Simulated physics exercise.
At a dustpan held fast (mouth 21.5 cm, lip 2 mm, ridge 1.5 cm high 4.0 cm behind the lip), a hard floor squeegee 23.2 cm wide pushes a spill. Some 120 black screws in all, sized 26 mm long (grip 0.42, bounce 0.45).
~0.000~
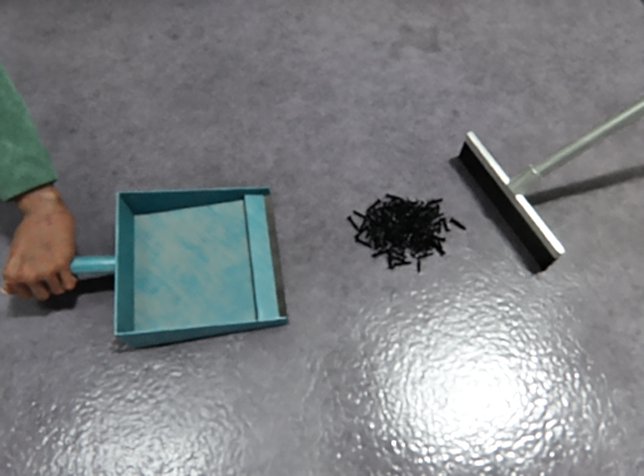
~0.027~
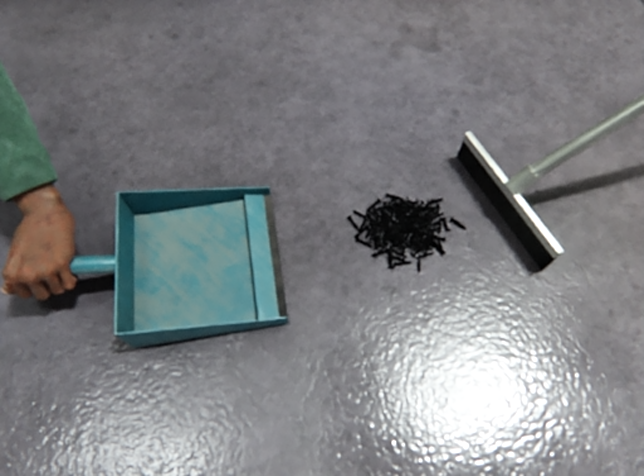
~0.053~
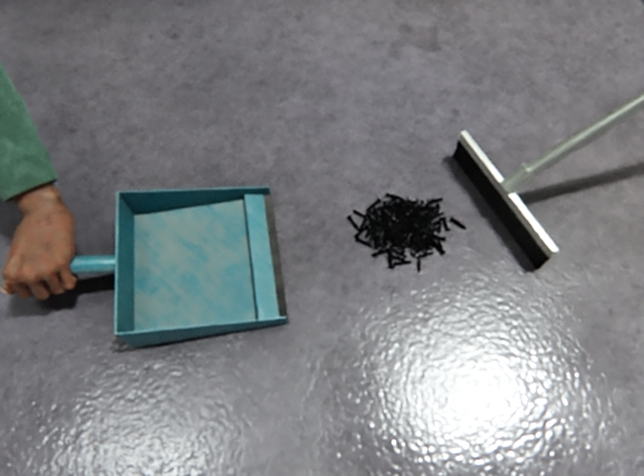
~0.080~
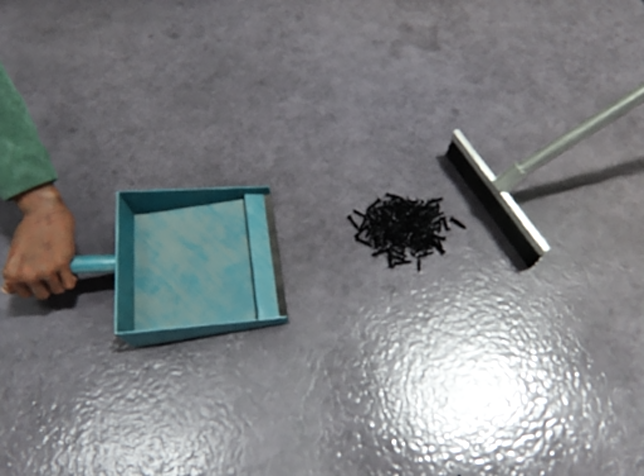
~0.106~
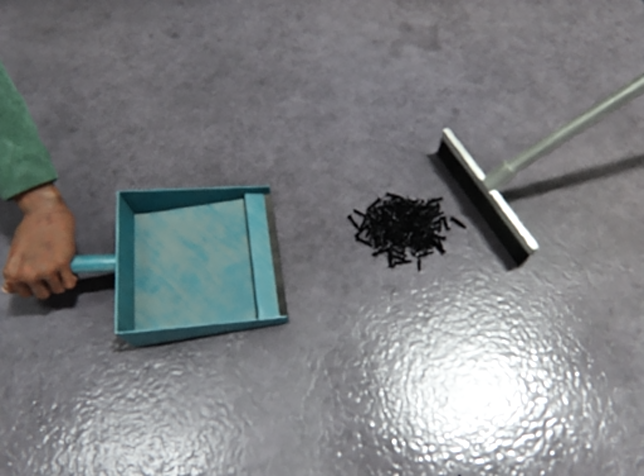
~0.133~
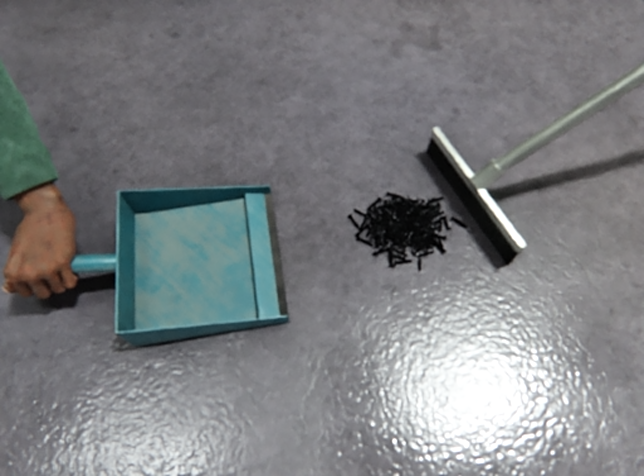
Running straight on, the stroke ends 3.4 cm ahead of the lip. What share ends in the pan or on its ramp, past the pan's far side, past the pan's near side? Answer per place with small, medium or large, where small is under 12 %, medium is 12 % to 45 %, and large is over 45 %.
In the pan or on its ramp small, past the pan's far side small, past the pan's near side small.
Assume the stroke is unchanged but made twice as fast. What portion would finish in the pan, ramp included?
It would be near 30 per cent.
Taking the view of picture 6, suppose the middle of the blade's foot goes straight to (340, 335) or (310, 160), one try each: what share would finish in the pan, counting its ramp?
About 5 % and 0 %.
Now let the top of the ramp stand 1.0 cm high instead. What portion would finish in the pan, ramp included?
Estimated share: Around 0 in a hundred.
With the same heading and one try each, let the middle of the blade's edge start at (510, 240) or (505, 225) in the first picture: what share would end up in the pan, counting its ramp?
Close to 5 in a hundred, then close to 5 in a hundred.
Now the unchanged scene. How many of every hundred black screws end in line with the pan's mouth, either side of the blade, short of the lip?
That comes to near 95 percent.
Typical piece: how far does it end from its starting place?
The figure is about 14 cm.
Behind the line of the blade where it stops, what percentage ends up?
Near 15 percent, give or take.
After 0.32 s, middle of the blade 19 cm from the lip; 0 % over the lip, far side 0 %, near side 0 %.
Then, at 0.45 s, middle of the blade 10 cm from the lip; 0 % over the lip, far side 0 %, near side 0 %.
After 0.71 s, middle of the blade 7 cm from the lip; 0 % over the lip, far side 0 %, near side 0 %.
In the end, at 1.2 s, pan 0 %, far side 0 %, near side 0 %, in front of the lip or behind the blade 95 %.
